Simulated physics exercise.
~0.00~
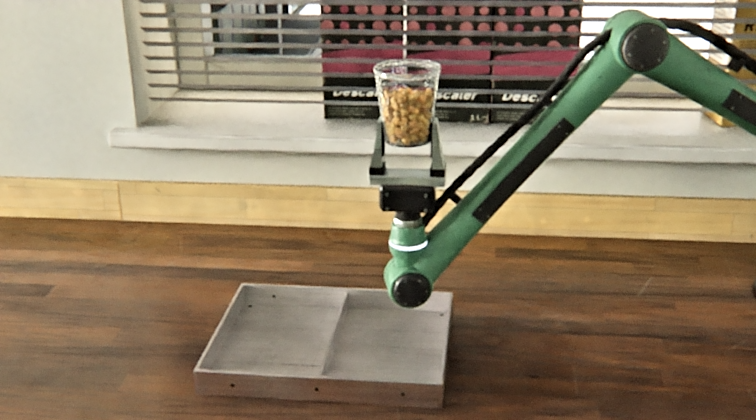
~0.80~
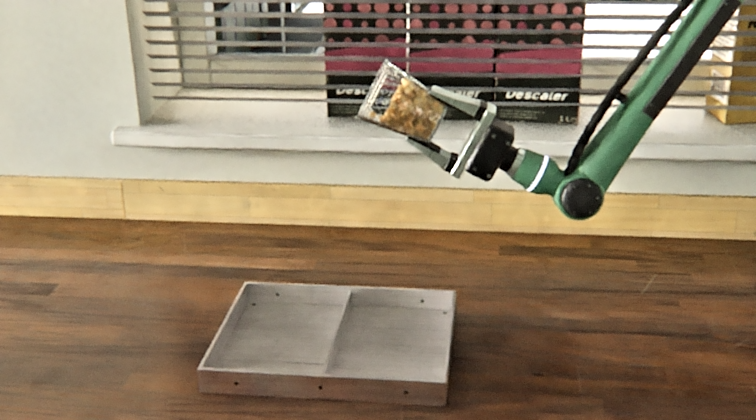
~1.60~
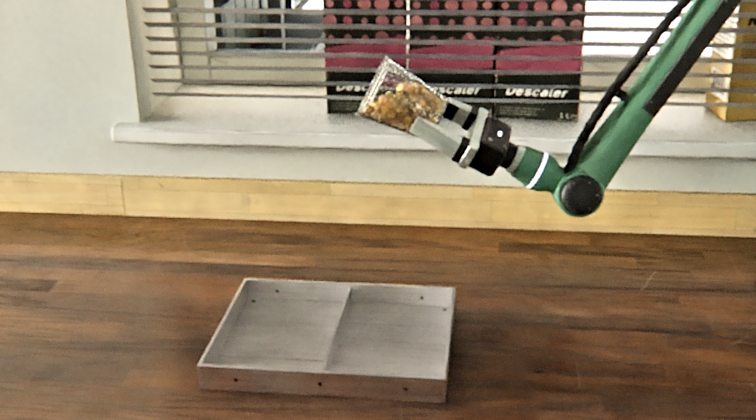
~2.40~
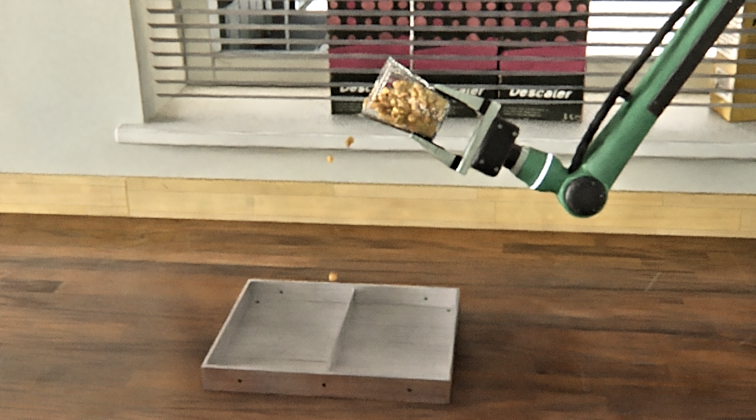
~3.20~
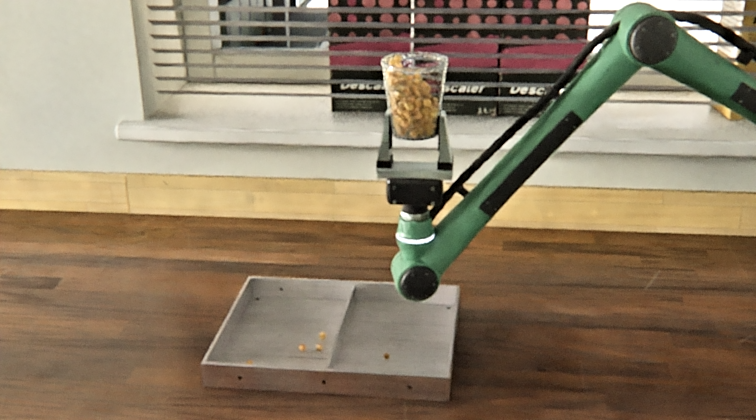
The video shows a green robotic arm holding a clear tumbler of dried chickpeas above a divided tray, then tipping it steeply to the left so a few pieces fall, before returning it upright, still mostly full, with a handful scattered in the tray below.
